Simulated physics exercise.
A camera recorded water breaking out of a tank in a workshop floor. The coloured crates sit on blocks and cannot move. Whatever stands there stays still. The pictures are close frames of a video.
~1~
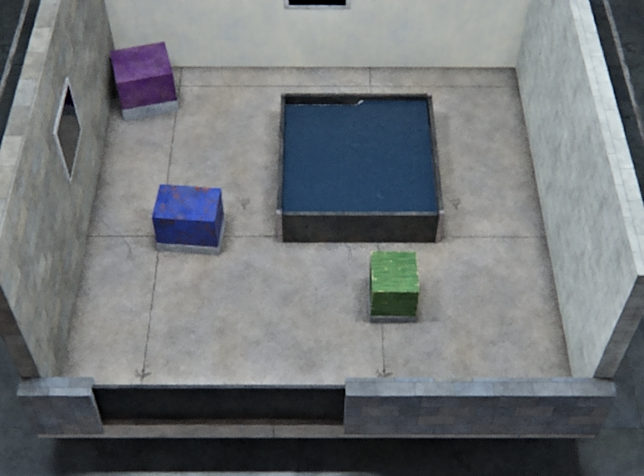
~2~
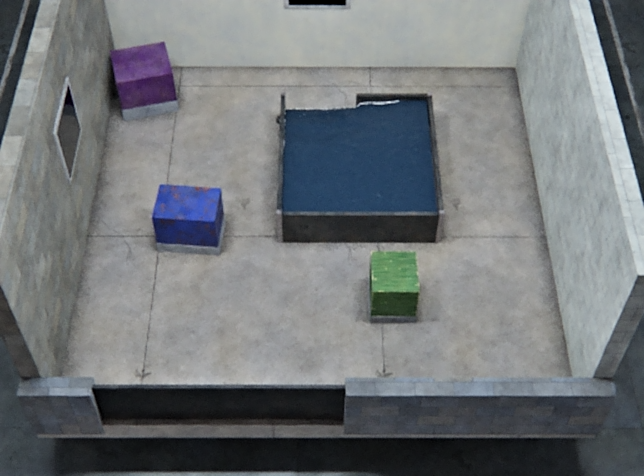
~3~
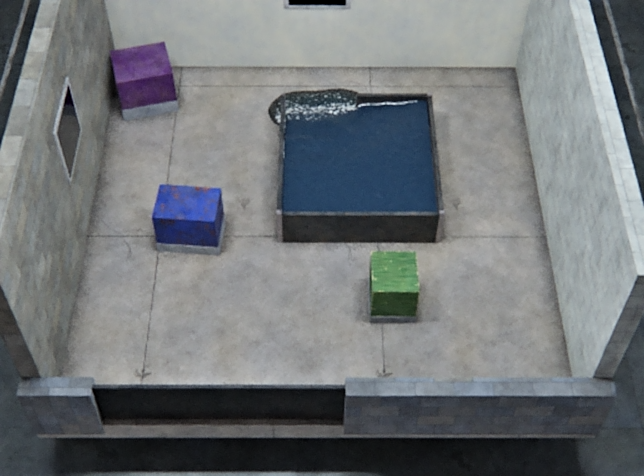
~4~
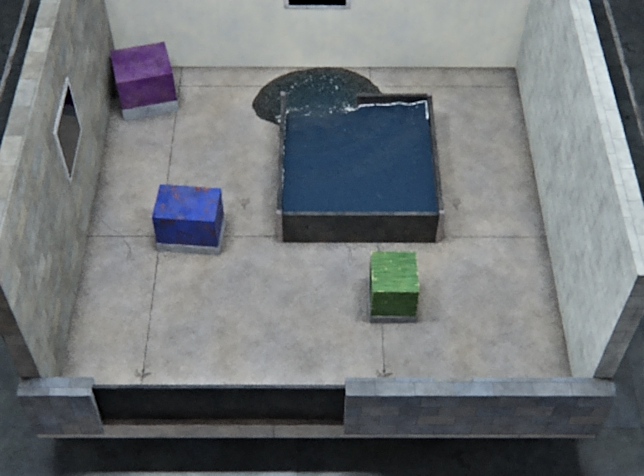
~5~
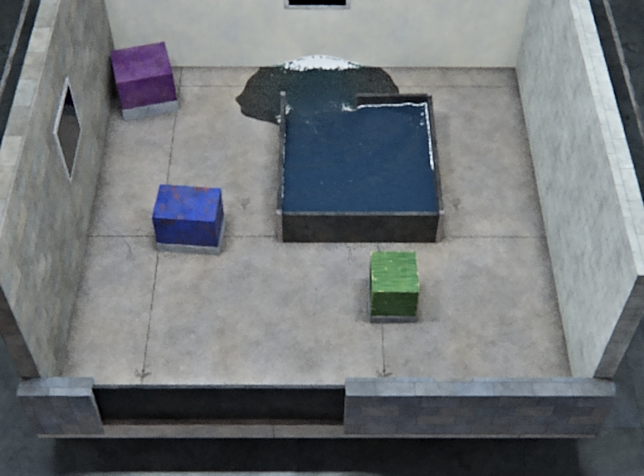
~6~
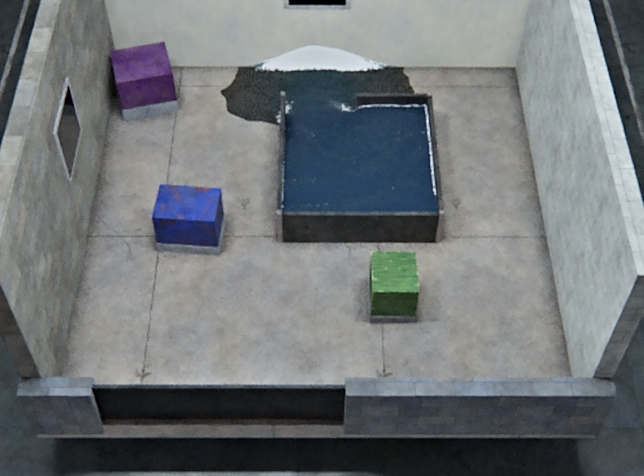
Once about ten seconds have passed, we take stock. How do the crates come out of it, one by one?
The purple crate will be wet. The blue crate will not even get damp. The green crate will not even get damp.
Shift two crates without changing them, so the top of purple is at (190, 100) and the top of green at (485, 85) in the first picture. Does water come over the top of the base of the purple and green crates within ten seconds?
As I read it, the purple crate stays clear and the green crate gets flooded.
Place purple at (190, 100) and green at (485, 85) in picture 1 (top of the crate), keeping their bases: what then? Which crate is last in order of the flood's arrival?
Crate marked blue.
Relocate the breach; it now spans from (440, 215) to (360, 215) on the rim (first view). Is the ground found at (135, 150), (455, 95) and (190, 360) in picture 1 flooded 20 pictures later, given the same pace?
Untouched, untouched, soaked.
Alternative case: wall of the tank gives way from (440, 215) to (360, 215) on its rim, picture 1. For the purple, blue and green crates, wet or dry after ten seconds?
In my view the purple crate is never reached; as for the blue crate, it is never reached; the green crate gets reached.
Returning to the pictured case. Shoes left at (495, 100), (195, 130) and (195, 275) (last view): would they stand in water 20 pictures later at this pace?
First inundated, second inundated, third spared.
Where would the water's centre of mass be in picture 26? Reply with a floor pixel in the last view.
The water centres close to (332, 143).
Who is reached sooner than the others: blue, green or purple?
Answer: The crate marked purple.
A moment on, water covers 10 % of the floor; the purple crate water round its plinth, the blue crate not reached, the green crate not reached.
Next, water covers 20 % of the floor; the purple crate water round its plinth, the blue crate not reached, the green crate not reached.
Then, water covers 45 % of the floor; the purple crate water round its plinth, the blue crate water round its plinth, the green crate not reached.
Later, water covers 80 % of the floor; the purple crate water round its plinth, the blue crate water round its plinth, the green crate water round its plinth.
In the end, water covers 100 % of the floor; the purple crate was topped, the blue crate stayed above the water, the green crate stayed above the water.
